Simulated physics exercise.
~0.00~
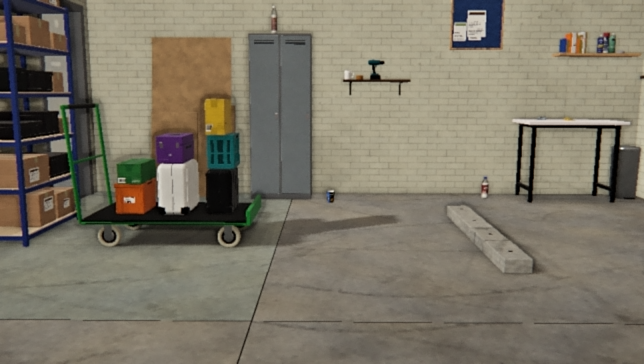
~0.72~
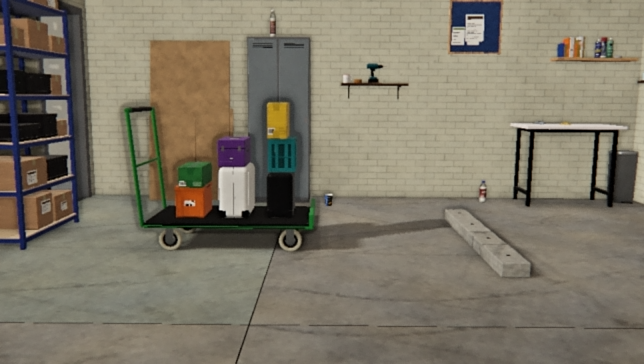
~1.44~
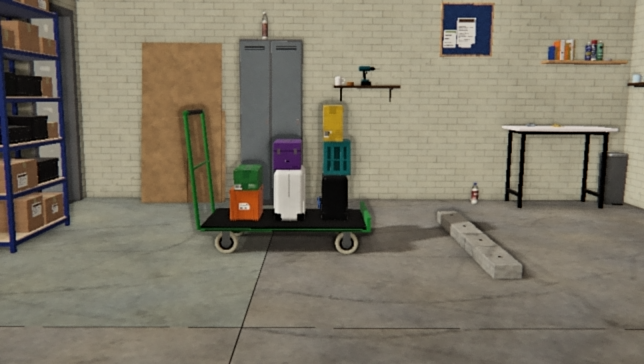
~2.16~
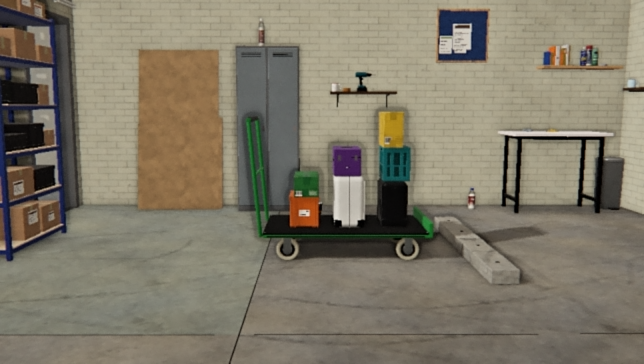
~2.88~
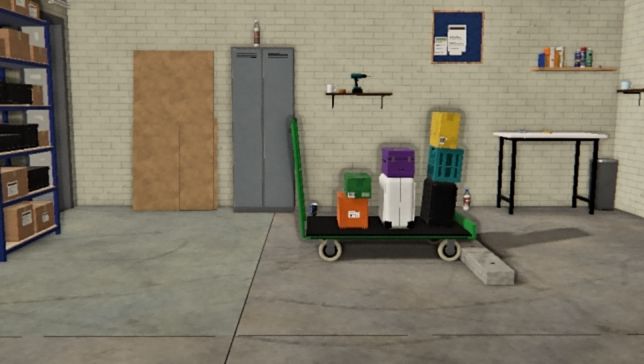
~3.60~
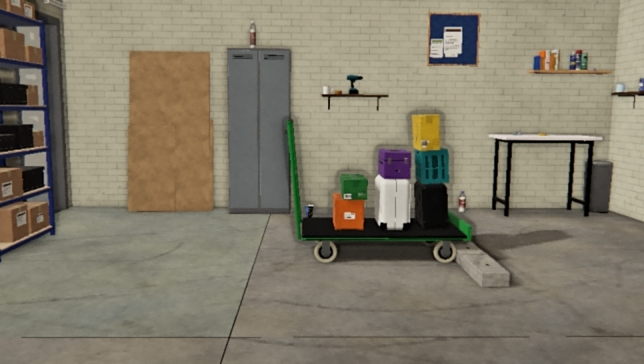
In a garage, a loaded green trolley rolls right into a concrete kerb, its front stack tipping forward, then settling back upright aboard.
